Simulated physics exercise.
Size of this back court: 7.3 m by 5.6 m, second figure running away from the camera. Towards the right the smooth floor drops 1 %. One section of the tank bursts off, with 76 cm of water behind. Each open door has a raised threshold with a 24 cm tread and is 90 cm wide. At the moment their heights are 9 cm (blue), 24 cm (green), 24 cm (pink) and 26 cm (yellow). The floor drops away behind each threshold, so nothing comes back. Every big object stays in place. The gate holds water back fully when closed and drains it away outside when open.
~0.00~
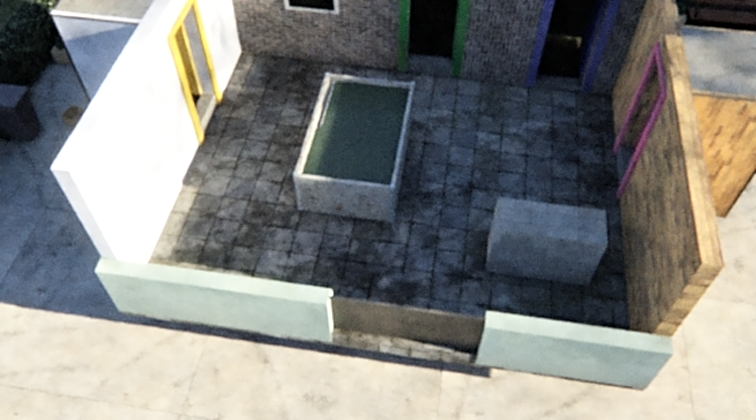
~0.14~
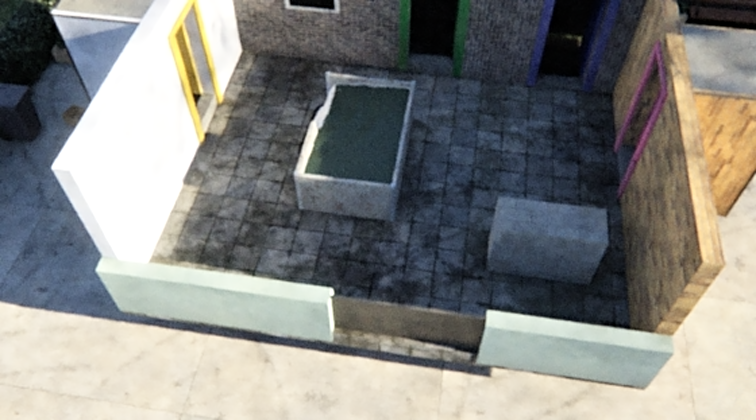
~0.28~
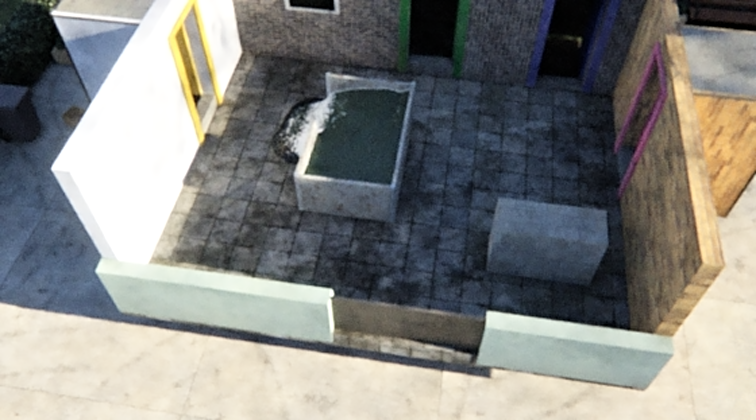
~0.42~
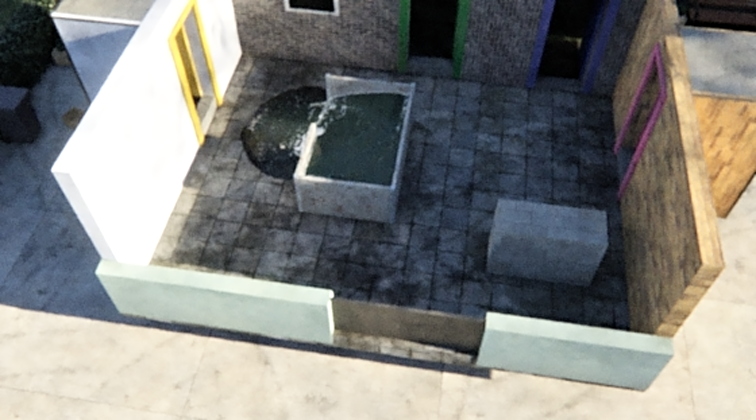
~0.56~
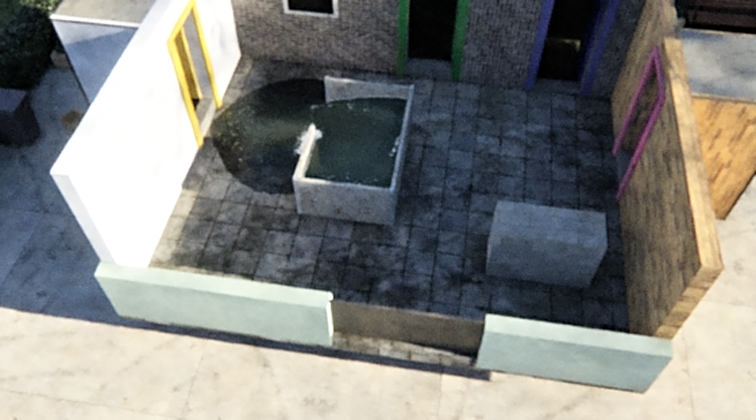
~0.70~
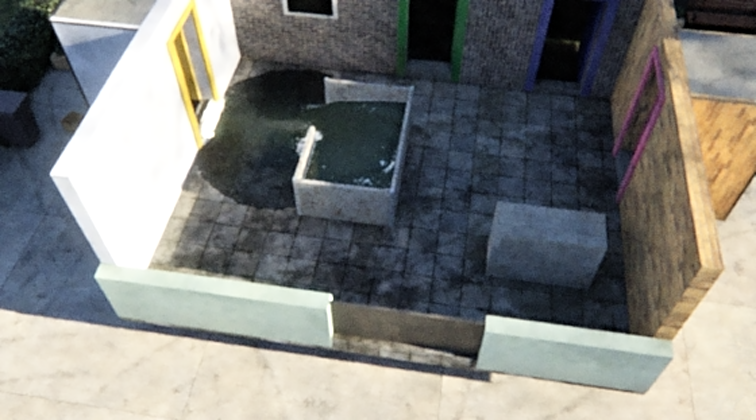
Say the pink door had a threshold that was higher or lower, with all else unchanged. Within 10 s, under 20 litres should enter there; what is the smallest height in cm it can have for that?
Around 7 cm.
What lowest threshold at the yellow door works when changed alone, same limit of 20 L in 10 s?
Roughly 34 cm at the yellow door.
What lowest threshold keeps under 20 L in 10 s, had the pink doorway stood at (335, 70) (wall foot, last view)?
Close to 9.0 cm at the least.
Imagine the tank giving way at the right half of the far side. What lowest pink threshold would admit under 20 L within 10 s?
That way, roughly 8.5 cm.
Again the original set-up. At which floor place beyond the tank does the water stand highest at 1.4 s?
(241, 57).
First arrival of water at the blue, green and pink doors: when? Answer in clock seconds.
Blue 4.0 s, green 2.8 s, pink 4.5 s.
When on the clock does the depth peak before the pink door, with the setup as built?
Near 5.0 seconds.
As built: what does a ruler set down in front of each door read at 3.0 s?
In cm - blue: 0, green: 4, pink: 0, yellow: 27.
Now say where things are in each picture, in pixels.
In the first picture, still water, 76 cm deep, in the tank at (358, 130); the pink door at (636, 132) is dry.
In the second picture, the front is at a hidden place, 0.3 m from the gap at (325, 123); 0.2 m2 of floor is wet, 76 cm left at the back.
In the third picture, the gap is at (325, 124), the front 0.8 m out at (277, 144); the back of the tank holds 75 cm.
In the fourth picture, the front is at (246, 137), 1.4 m from the gap at (325, 126); 2.3 m2 of floor is wet, 70 cm left at the back.
In the fifth picture, the front is at (216, 128), 2.0 m from the gap at (324, 128); 3.9 m2 of floor is wet, 64 cm left at the back.
In the sixth picture, water pours out at (323, 129) and has run 2.2 m, to (200, 117); about 5 cm deep outside, 65 cm at the back; the pink door at (634, 136), 5.2 m from the gap, is still 5.3 m from the nearest water.
After 1.4 s water covers 20 % of the floor, deepest (56 cm) near (241, 57); it has not reached the pink door.
After 3.0 s water covers 40 % of the floor, deepest (28 cm) near (238, 63); it has not reached the pink door.
After 10.0 s water covers 95 % of the floor, deepest (16 cm) near (623, 310); 8 cm at the pink door, 0 litres in over its 24 cm threshold.
At the pink door as built, the water arrived by 4.8 s and peaked near 11 cm at 5.2 s.
Run again over the same 10 s with other heights there, 29 litres in over 6 cm, 6 litres over 8.5 cm. The limit of 20 litres is kept from about 7 cm up.
